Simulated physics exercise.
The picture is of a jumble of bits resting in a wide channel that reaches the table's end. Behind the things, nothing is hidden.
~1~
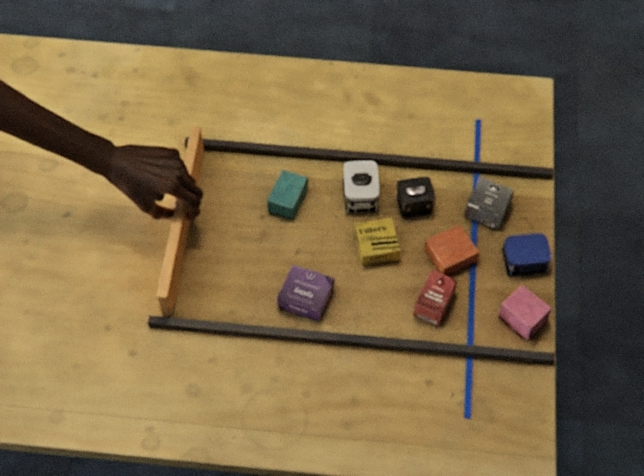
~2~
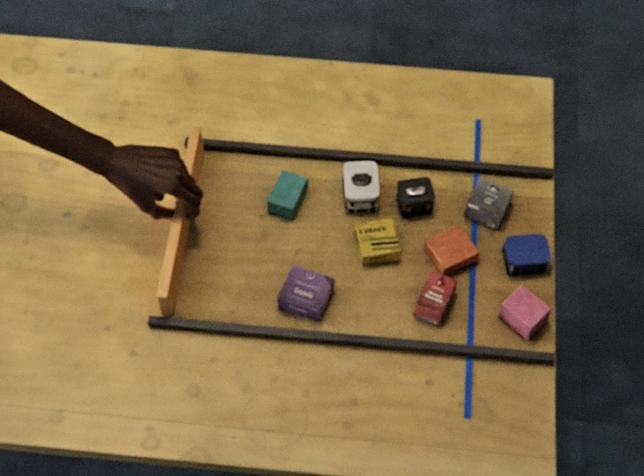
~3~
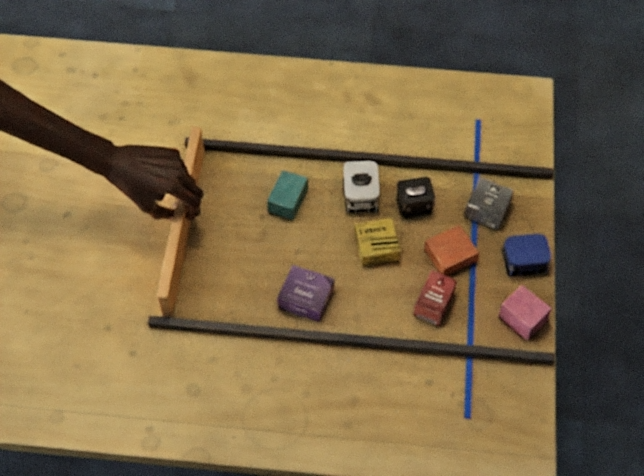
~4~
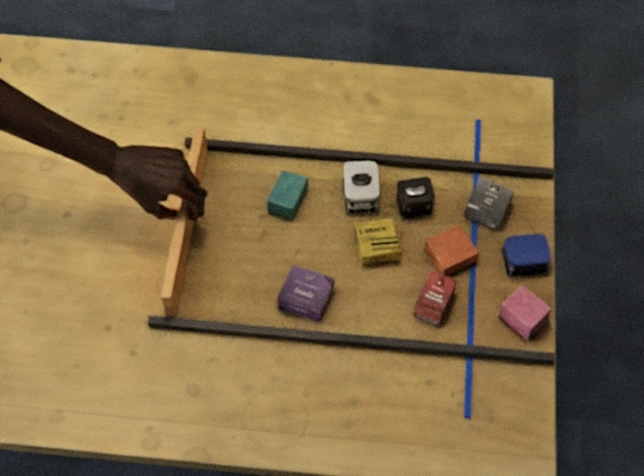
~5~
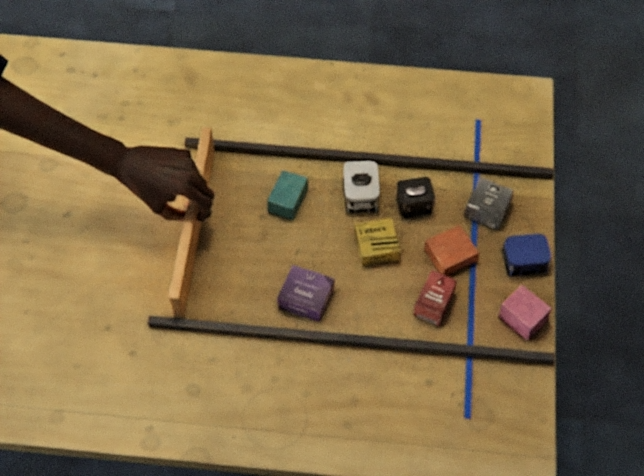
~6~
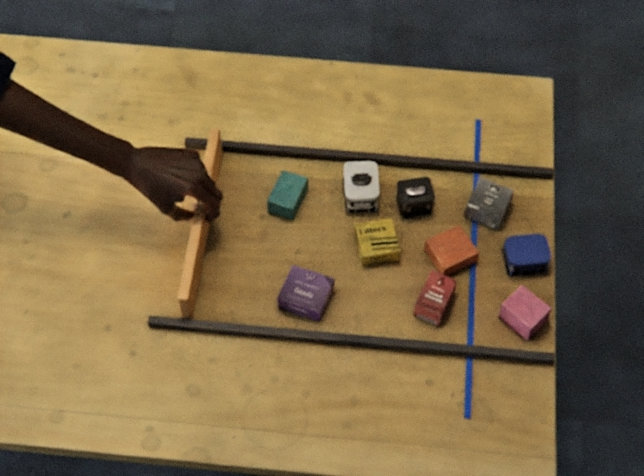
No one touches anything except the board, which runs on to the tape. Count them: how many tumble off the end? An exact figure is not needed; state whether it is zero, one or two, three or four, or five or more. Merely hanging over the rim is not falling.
The number falling off is three or four.
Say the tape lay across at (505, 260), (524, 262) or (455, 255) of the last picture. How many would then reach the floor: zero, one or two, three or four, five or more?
In order: 5 or more, 5 or more, just one or two.
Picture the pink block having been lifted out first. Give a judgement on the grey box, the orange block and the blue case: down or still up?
In that case the grey box goes off the edge, the orange block stays where it is, the blue case goes off the edge.
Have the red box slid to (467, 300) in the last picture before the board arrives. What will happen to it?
From that start the object is safe.
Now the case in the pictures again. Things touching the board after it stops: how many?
3 in contact.
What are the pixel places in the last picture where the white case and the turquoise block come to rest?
Okay, so first (521, 200), and next (489, 211).
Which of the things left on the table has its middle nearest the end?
It's the black case that is foremost.
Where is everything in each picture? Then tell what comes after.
Blue case (526, 255); pink block (525, 312); grey box (489, 203); board (182, 219); tape (473, 257), in the first picture.
Pink block (525, 313); purple box (306, 293), in the second picture.
Grey box (489, 203); orange block (451, 251), in the third picture.
Blue case (526, 255); white case (361, 187), in the fourth picture.
Pink block (525, 313); red box (435, 298), in the fifth picture.
Blue case (526, 255); pink block (525, 313); grey box (489, 203); board (202, 221); tape (473, 257), in the sixth picture.
Soon after, none off yet; blue case at rest near (526, 255); pink block at rest near (525, 313); grey box at rest near (489, 203).
At rest, the number that fall off is three or four; fallen, grey box, pink block and blue case.
